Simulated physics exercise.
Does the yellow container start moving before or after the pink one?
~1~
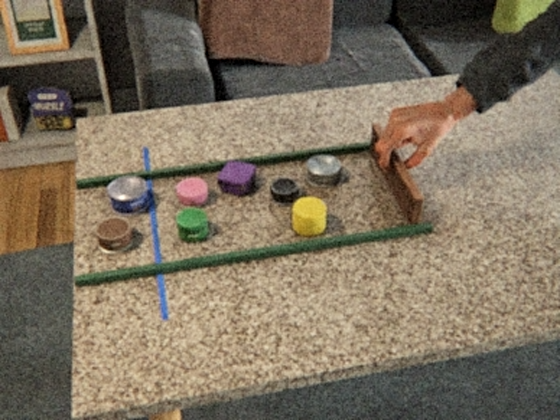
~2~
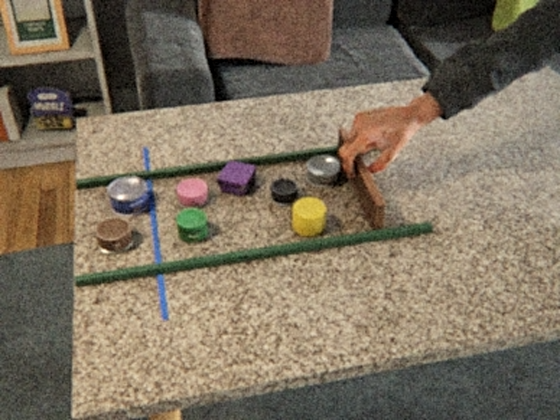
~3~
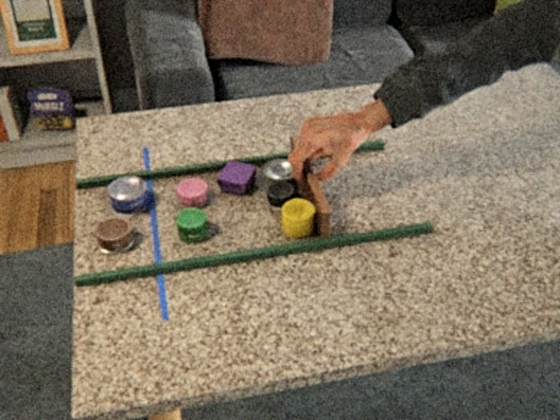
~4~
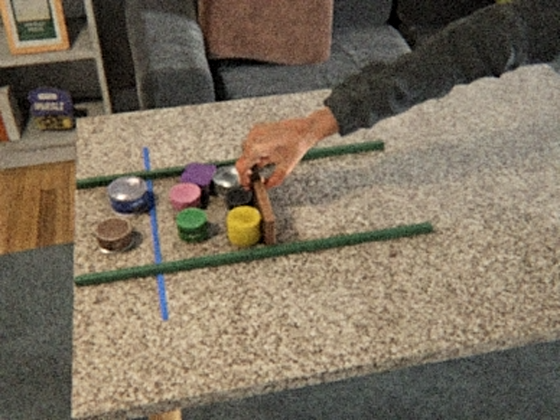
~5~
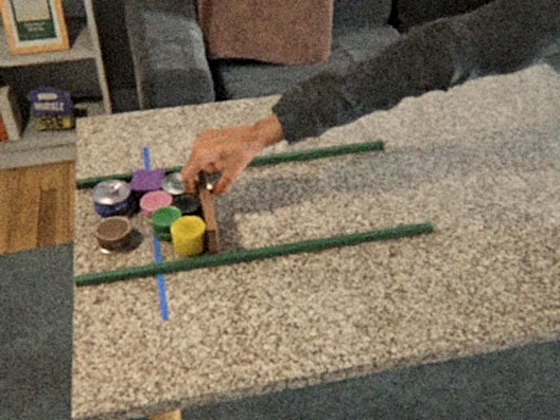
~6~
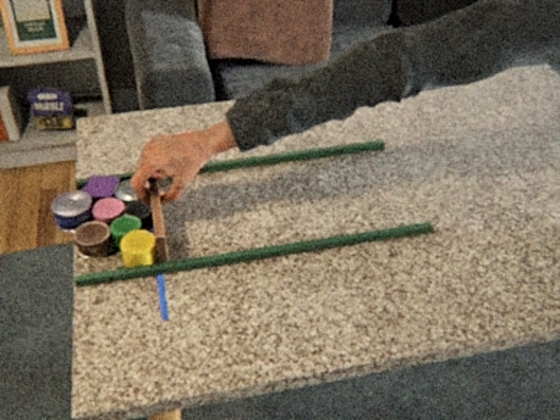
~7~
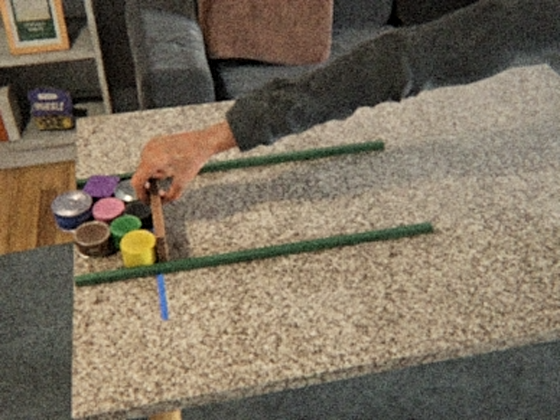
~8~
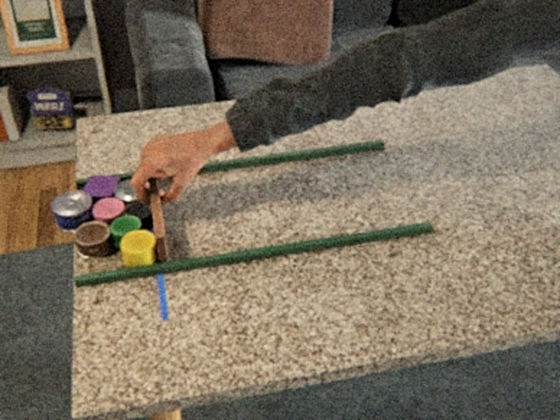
The yellow container starts moving before the pink one, which is still in its place when the yellow one is first pushed left.
